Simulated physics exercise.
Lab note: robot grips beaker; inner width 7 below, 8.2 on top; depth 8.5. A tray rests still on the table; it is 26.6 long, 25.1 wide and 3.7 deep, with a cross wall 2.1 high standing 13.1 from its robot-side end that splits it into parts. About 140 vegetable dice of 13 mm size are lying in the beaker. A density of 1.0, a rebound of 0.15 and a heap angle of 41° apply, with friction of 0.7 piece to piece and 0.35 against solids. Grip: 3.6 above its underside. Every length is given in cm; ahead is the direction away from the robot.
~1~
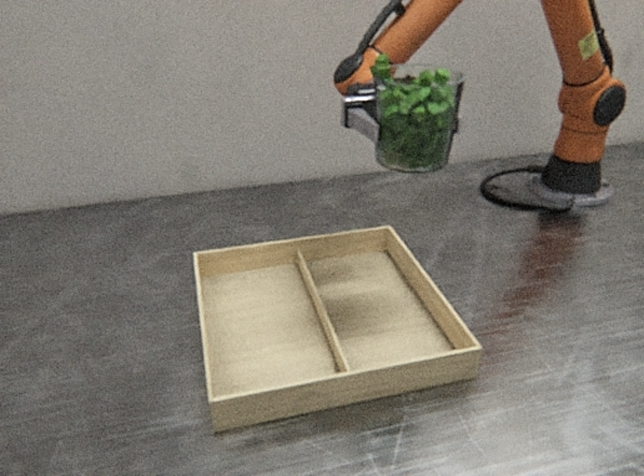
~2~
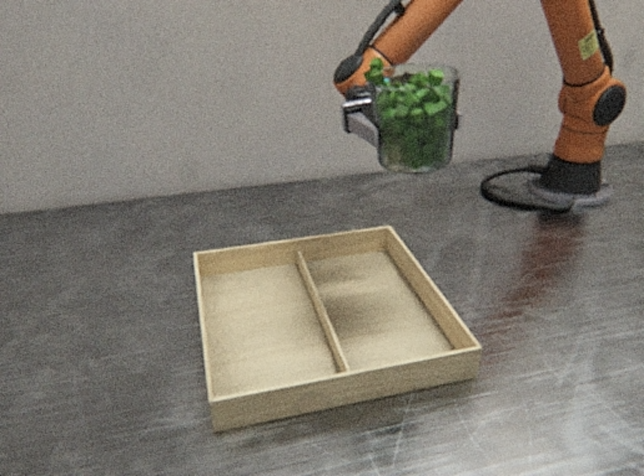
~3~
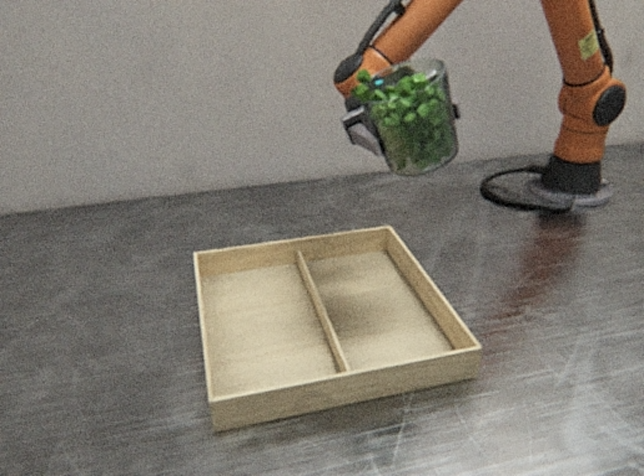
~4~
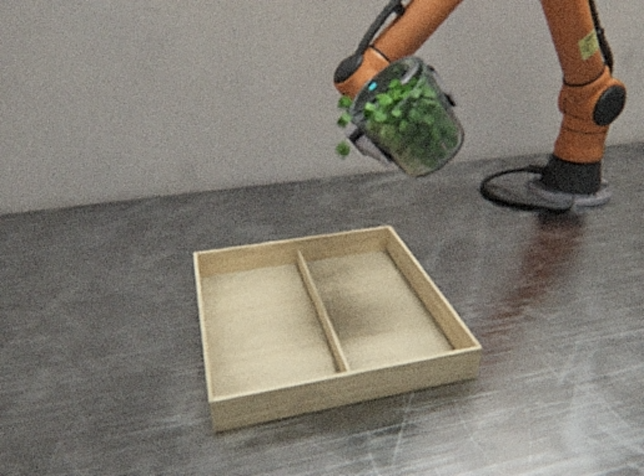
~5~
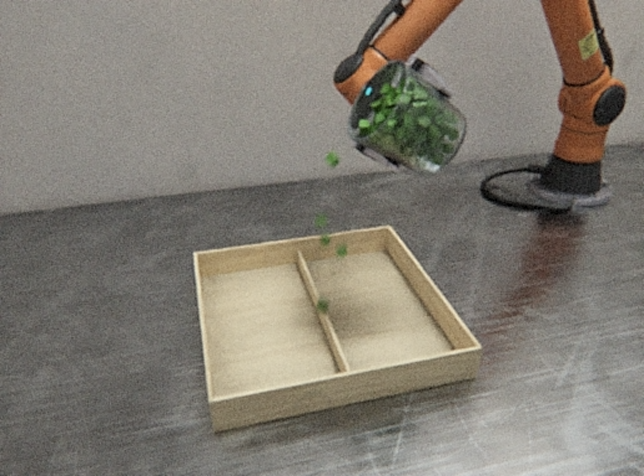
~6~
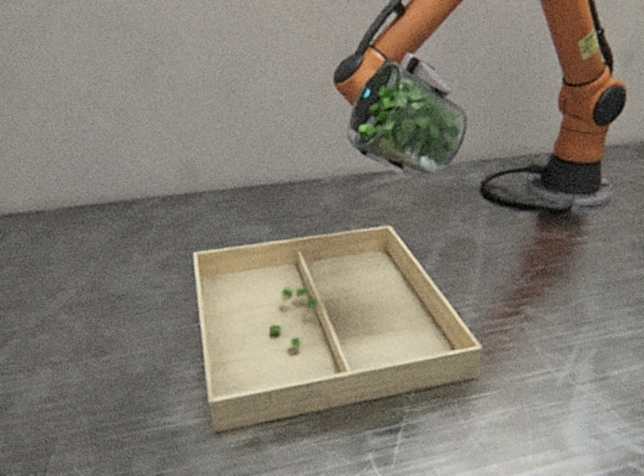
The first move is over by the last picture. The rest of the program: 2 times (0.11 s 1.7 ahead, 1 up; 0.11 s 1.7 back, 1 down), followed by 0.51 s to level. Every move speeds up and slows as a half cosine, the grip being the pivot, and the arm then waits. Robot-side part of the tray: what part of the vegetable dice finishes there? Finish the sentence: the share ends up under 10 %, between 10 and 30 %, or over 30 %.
The share ends up under 10 %.
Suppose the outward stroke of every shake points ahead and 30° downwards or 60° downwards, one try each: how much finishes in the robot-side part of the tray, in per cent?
Roughly 0 per cent, then 0 per cent.
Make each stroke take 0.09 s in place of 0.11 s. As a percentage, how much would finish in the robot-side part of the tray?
The share would be near 5 %.
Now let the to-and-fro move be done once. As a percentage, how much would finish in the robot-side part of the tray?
Then roughly 0 percent.
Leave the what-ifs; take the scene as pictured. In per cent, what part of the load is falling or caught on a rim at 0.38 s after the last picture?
Some 0 per cent.
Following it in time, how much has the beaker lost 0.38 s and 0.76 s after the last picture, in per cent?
Readings in order: 5, 5.
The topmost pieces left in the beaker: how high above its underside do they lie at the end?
Roughly 9.0 centimetres.
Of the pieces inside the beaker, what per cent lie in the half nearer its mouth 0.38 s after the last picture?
Close to 50 in a hundred.
Then, 0.38 s on, tilted 61° forward, highest piece 27 above the table; 133 in the beaker, 6 in the far-side part.
Then, 0.76 s on, tilted 19° forward, highest piece 27 above the table; 130 in the beaker, 7 in the far-side part, 2 in the robot-side part.
Then, 1.15 s on, level, highest piece 29 above the table; 130 in the beaker, 7 in the far-side part, 2 in the robot-side part.
Then, 2.20 s on, level, highest piece 29 above the table; 130 in the beaker, 7 in the far-side part, 2 in the robot-side part.
In the end, 130 in the beaker, 7 in the far-side part, 2 in the robot-side part. That is 1 % in the robot-side part of the tray.
